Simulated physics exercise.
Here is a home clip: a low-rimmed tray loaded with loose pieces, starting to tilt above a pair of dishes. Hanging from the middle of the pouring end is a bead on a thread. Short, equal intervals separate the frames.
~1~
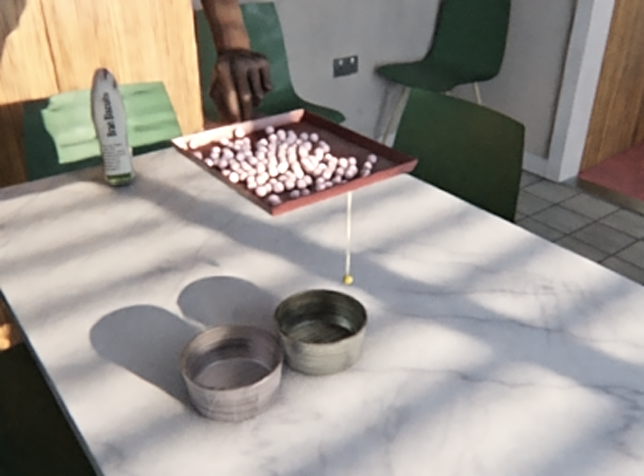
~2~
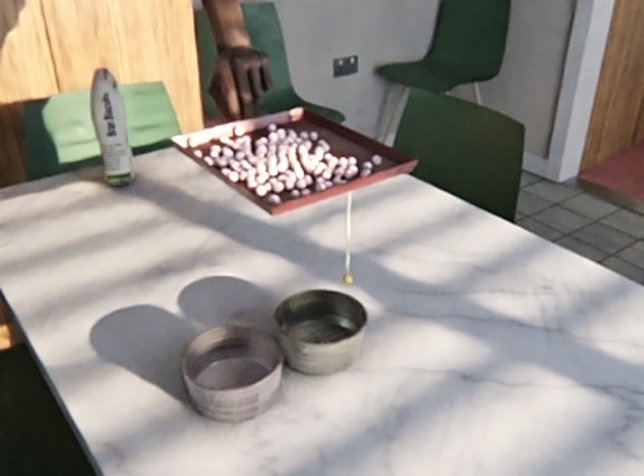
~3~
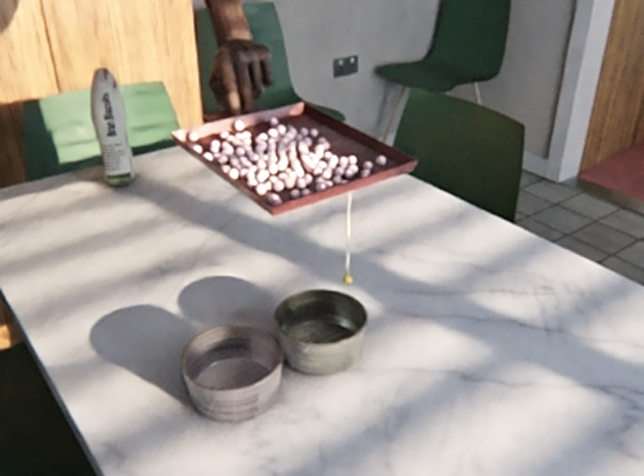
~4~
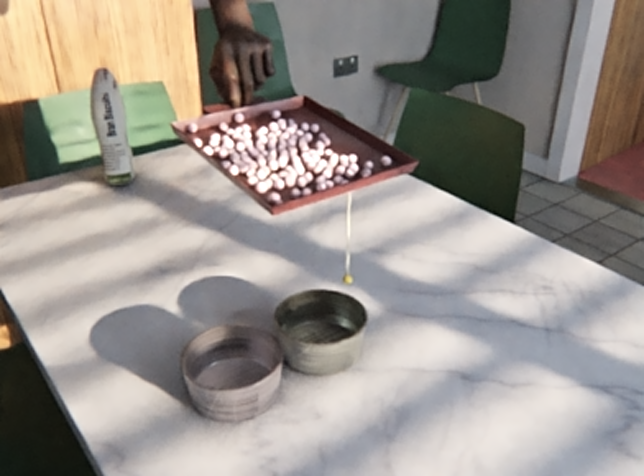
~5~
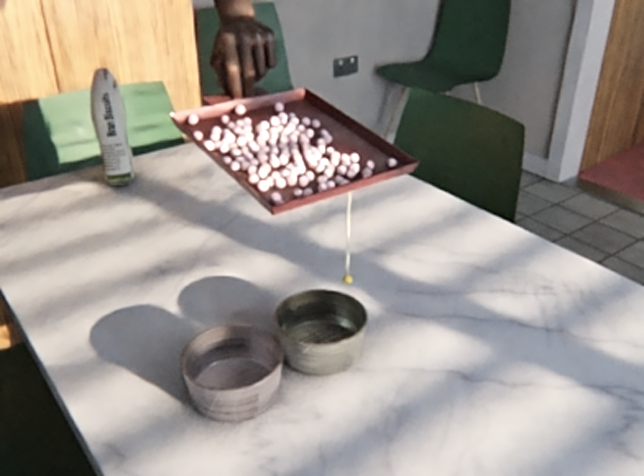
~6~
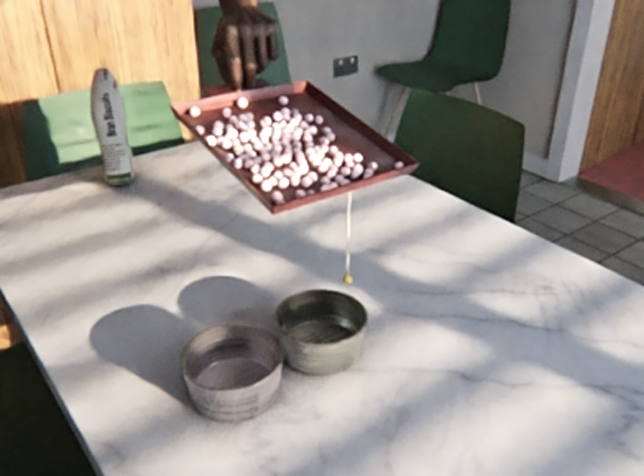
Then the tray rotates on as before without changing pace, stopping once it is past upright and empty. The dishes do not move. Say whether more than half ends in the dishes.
The dishes catch a minority of the load.
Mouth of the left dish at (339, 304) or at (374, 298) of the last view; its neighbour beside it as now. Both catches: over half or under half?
The first place gets the greater share, the second the greater share.
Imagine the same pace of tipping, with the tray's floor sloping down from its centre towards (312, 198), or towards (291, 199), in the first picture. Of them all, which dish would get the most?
Tilt 1: Right-side dish. Tilt 2: Right-side dish.
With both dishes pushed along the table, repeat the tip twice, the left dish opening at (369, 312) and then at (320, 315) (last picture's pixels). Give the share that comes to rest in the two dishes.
It comes to roughly 80 per cent in one try and roughly 80 per cent in the next.
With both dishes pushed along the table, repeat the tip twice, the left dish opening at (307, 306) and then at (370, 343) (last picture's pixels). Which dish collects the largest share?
The right of the pair the first time, the left of the pair the second.
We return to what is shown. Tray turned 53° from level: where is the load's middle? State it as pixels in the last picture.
Somewhere near pixel (345, 171).
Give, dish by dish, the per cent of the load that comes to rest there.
So the left dish gets 0 % of the load, while the right one gets 30 %.
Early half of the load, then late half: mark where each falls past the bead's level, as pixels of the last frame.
I'd say around (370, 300) at first, then around (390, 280).
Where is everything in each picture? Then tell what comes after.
The first picture shows corners of the pouring end (272, 204) and (413, 159), level; middle of the load (283, 162), sugar pearls; left dish (259, 396); right dish (349, 352); bead on its thread (347, 279).
The second picture shows corners of the pouring end (272, 204) and (413, 159), level; middle of the load (283, 161).
The third picture shows corners of the pouring end (273, 204) and (413, 160), tipped barely, lowest at the right corner; middle of the load (283, 158).
The fourth picture shows corners of the pouring end (273, 203) and (413, 161), tipped a little, lowest at the right corner; middle of the load (283, 154).
The fifth picture shows corners of the pouring end (274, 203) and (414, 161), tipped a little, lowest at the right corner; middle of the load (285, 151).
The sixth picture shows corners of the pouring end (274, 203) and (414, 162), tipped a little, lowest at the right corner; middle of the load (288, 148), almost all on the move; left dish (259, 396); right dish (349, 352).
Just after the last frame, tray tipped steeply; almost all on the tray; just a few in the right dish; just a few outside both; about a tenth in the air.
A moment on, tray tipped right over; about a tenth on the tray; roughly a quarter in the right dish; roughly half outside both; about a tenth in the air.
Further on, tray tipped past a quarter turn; roughly a third in the right dish; roughly two thirds outside both.
When it is over, tray tipped past a quarter turn; not one in the left dish; roughly a third in the right dish; roughly two thirds outside both.
